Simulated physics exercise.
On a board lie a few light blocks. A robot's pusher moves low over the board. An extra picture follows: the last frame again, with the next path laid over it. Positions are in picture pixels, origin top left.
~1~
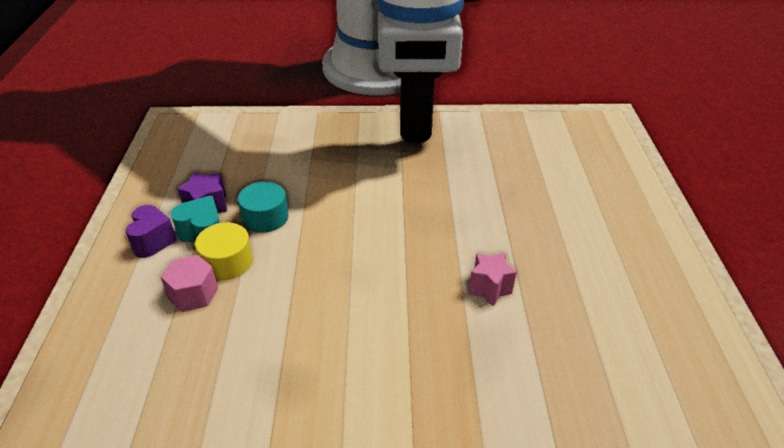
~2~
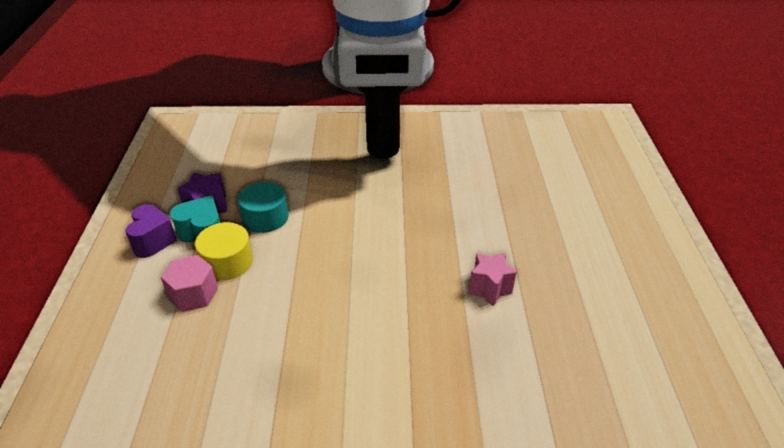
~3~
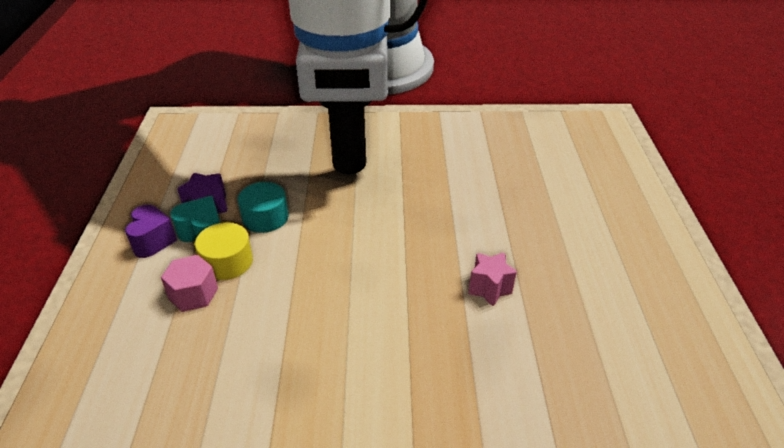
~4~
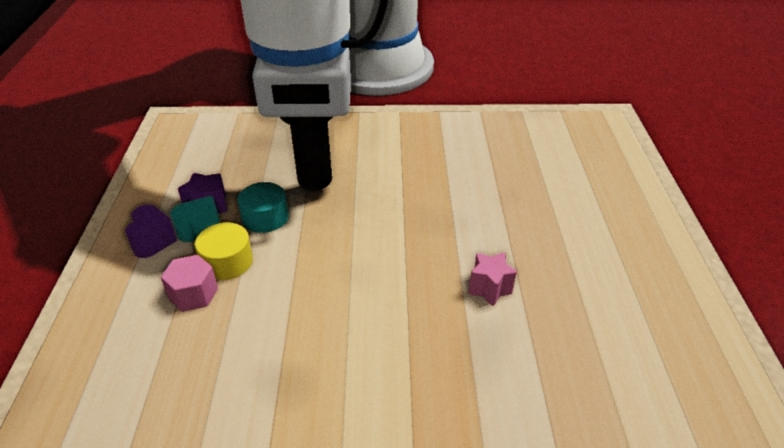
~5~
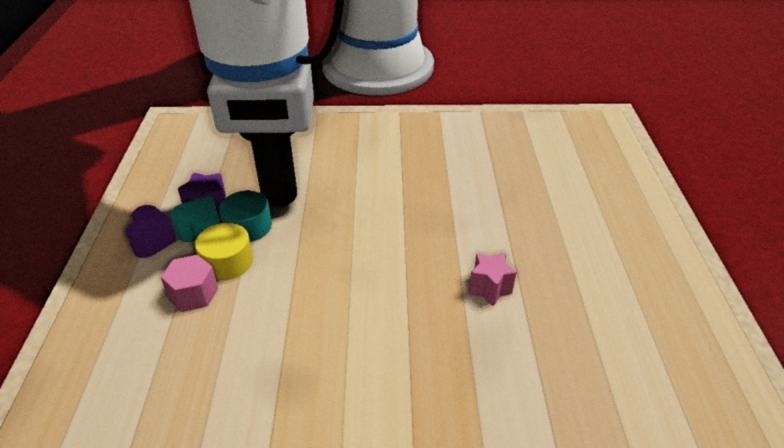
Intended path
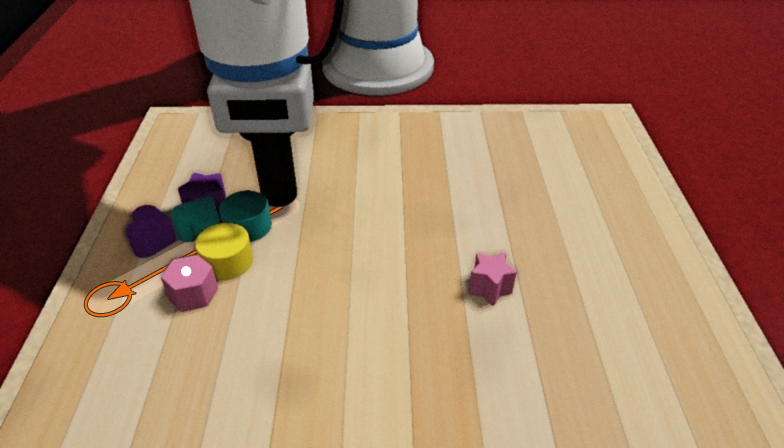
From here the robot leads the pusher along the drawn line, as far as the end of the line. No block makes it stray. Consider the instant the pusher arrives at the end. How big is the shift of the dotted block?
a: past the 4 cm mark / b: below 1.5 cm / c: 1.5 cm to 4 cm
I choose a.
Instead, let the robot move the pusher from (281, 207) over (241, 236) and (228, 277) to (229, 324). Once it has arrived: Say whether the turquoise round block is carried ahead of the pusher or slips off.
Fallen away.
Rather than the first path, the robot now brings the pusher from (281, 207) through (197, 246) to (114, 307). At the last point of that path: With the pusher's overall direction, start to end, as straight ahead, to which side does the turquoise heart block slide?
Picture yourself facing from the start of the path to its end: The turquoise heart block moves off to your right.
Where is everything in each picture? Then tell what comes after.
Tip of the pusher at (416, 136), middles of tops, purple heart block at (146, 219), pink six-sided block at (186, 271), turquoise heart block at (197, 211), yellow round block at (222, 239), turquoise round block at (261, 195), in the first frame.
Pusher at (383, 151), nothing pushed, in the second frame.
Pusher at (350, 166), nothing pushed, in the third frame.
Pusher at (315, 181), nothing pushed, in the fourth frame.
Pusher at (280, 197), purple heart block at (146, 219), pink six-sided block at (186, 271), turquoise heart block at (197, 211), yellow round block at (222, 239), turquoise round block at (243, 204), in the fifth frame.
The line goes from (281, 207) to (108, 299); the dot is on the pink six-sided block.
On the path given first. One third of the way, pusher at (226, 224); purple heart block at (124, 221); pink six-sided block at (159, 313); turquoise heart block at (162, 219), turned 60° clockwise; yellow round block at (192, 274); turquoise round block at (190, 237).
Two thirds of the way, pusher at (168, 255); purple heart block at (116, 221); pink six-sided block at (157, 325), turned 45° clockwise; turquoise heart block at (154, 218), turned 65° clockwise; yellow round block at (186, 286); turquoise round block at (133, 275).
At the end, pusher at (103, 289); purple heart block at (116, 221); pink six-sided block at (157, 325), turned 45° clockwise; turquoise heart block at (154, 218), turned 65° clockwise; yellow round block at (186, 286); turquoise round block at (90, 314).
